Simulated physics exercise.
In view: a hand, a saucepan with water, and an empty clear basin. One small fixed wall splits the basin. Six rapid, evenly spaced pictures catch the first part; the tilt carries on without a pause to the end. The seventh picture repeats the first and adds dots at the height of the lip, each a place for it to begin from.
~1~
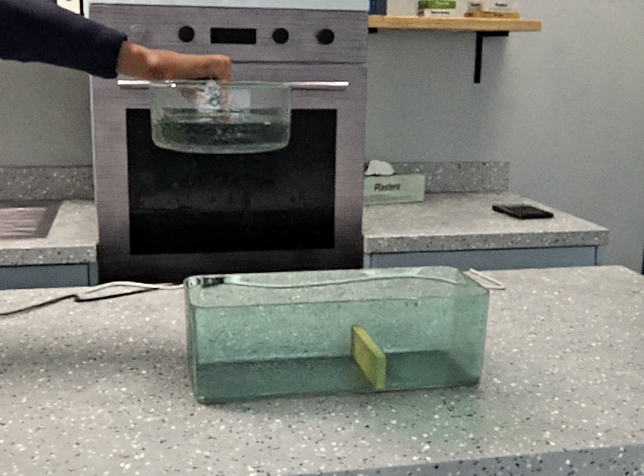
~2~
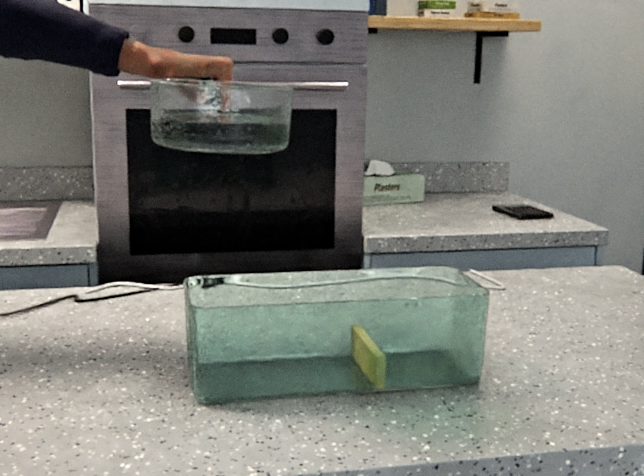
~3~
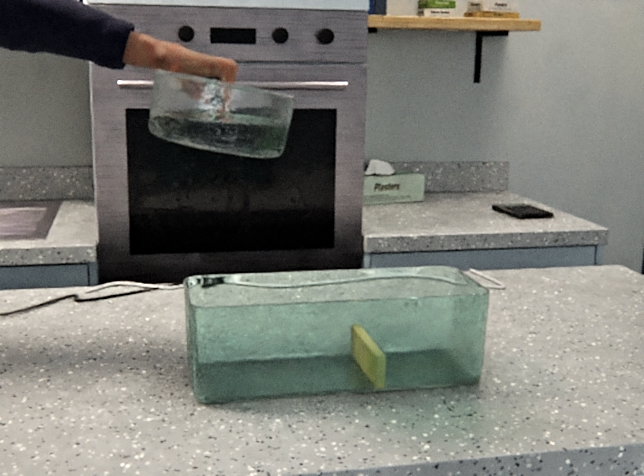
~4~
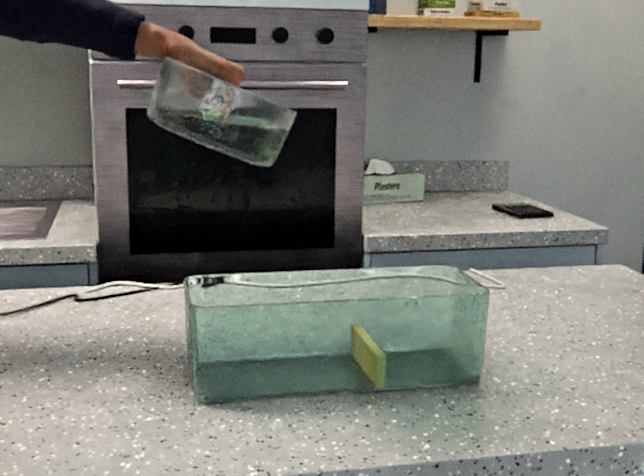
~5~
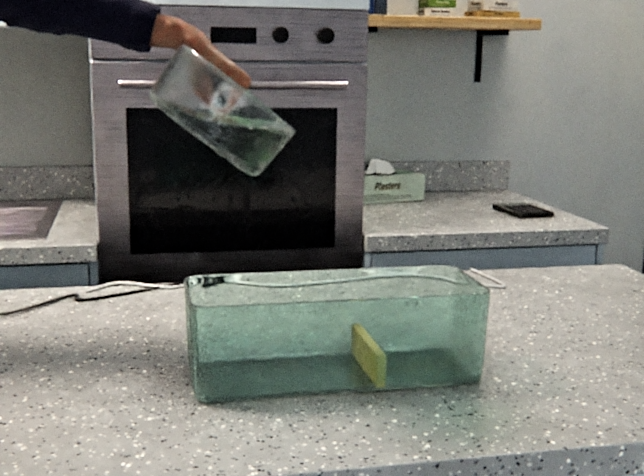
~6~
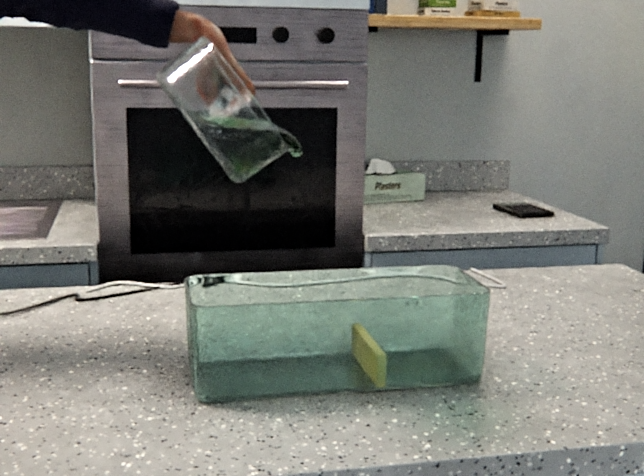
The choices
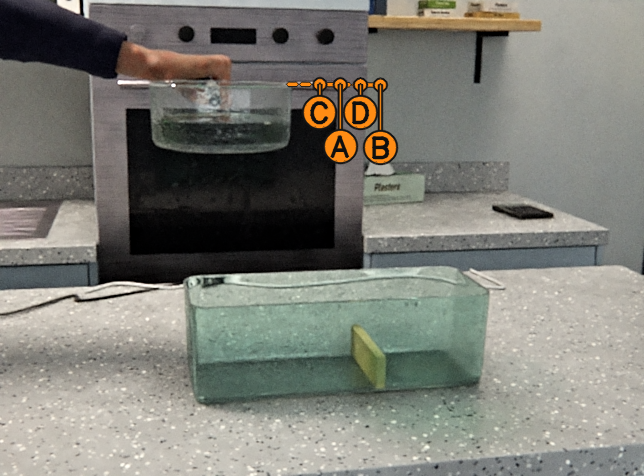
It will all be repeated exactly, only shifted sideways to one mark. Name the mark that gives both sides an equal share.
A.
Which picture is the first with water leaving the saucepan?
Picture 6.
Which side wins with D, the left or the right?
The right one.
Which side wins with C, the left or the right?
The left one.
On the marked copy, A at (340, 84); B at (380, 85); C at (319, 84); D at (360, 84).
With A, about 49 % ends left of the wall and 48 % right of it; 3 % is lost outside.
With B, about 14 % ends left of the wall and 82 % right of it; 4 % is lost outside.
With C, about 76 % ends left of the wall and 22 % right of it.
With D, about 23 % ends left of the wall and 75 % right of it.
